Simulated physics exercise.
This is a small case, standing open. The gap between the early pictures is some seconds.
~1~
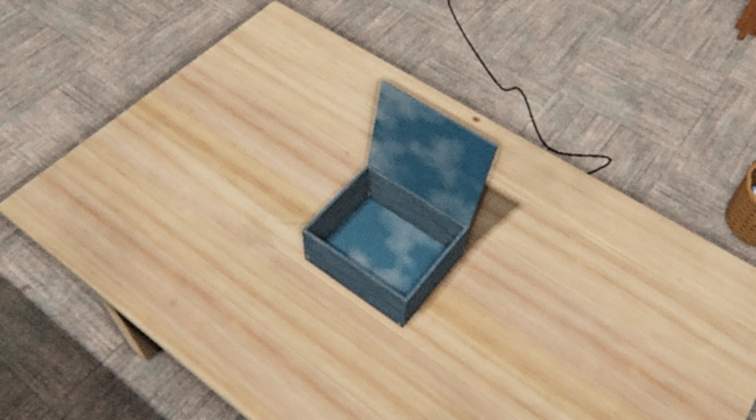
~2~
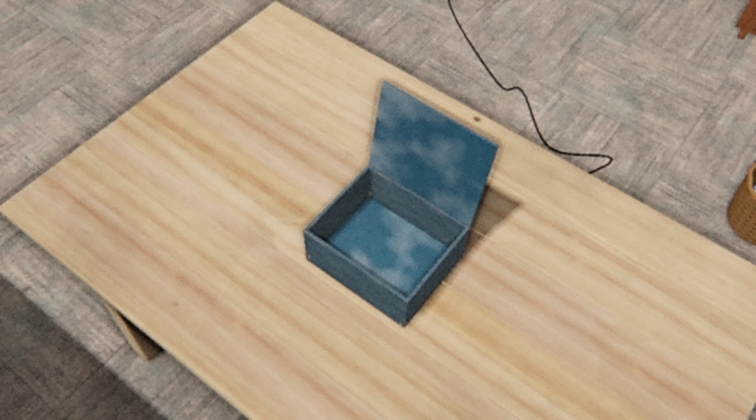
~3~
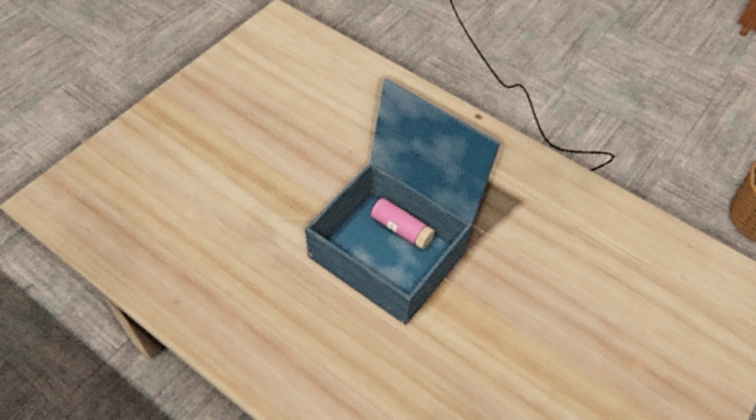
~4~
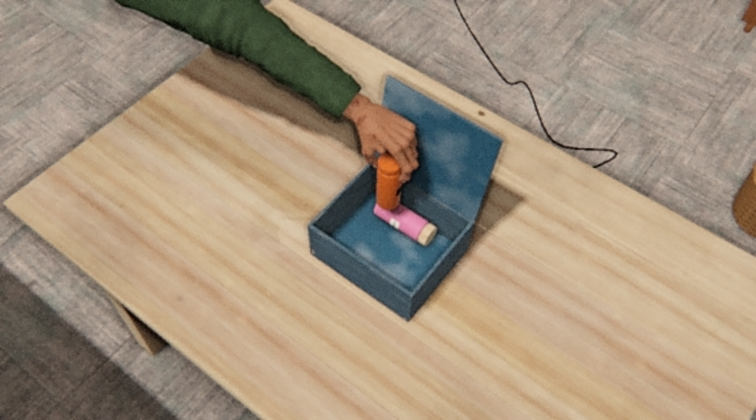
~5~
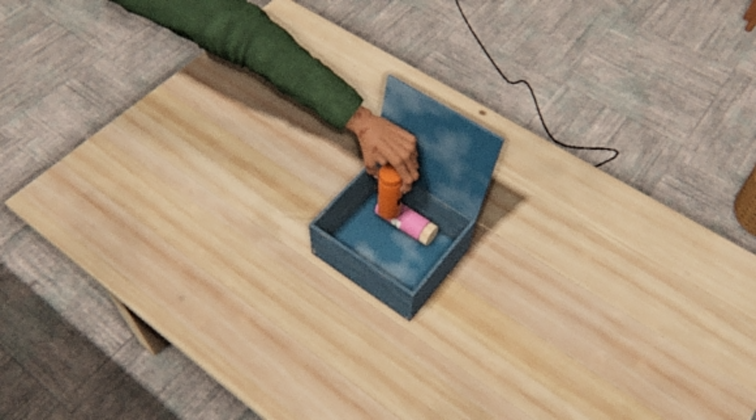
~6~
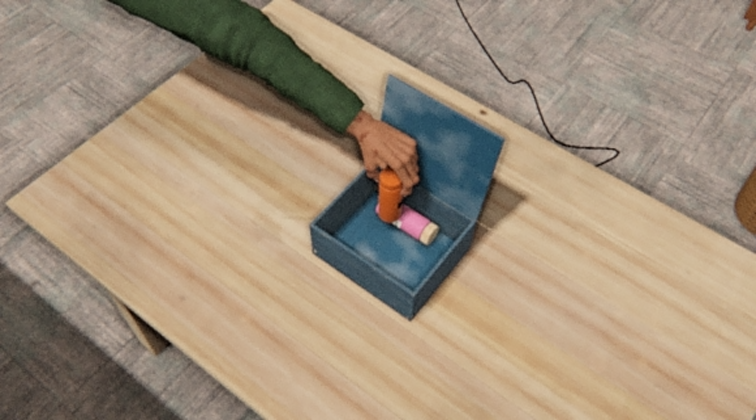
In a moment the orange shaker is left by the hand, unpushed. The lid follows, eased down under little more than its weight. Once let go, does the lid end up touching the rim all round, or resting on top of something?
The lid ends up touching the rim all round.
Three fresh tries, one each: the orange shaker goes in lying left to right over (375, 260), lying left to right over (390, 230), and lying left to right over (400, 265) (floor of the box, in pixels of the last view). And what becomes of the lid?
The first attempt ends with the lid lying shut, the second with it lying shut, and the third with it lying shut.
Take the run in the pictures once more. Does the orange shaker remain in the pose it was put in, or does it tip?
Observation: The orange shaker tilts over.
Then, 1.10 s past the last view, lid starting down; orange shaker on its side near (366, 242).
Then, 1.70 s past the last view, lid 40° above the rim; orange shaker on its side near (365, 242).
Finally, lid shut; down or leaning hard in the box, orange shaker; pink shaker still in place. Final places as the last picture's camera would see them, orange shaker near (364, 241).
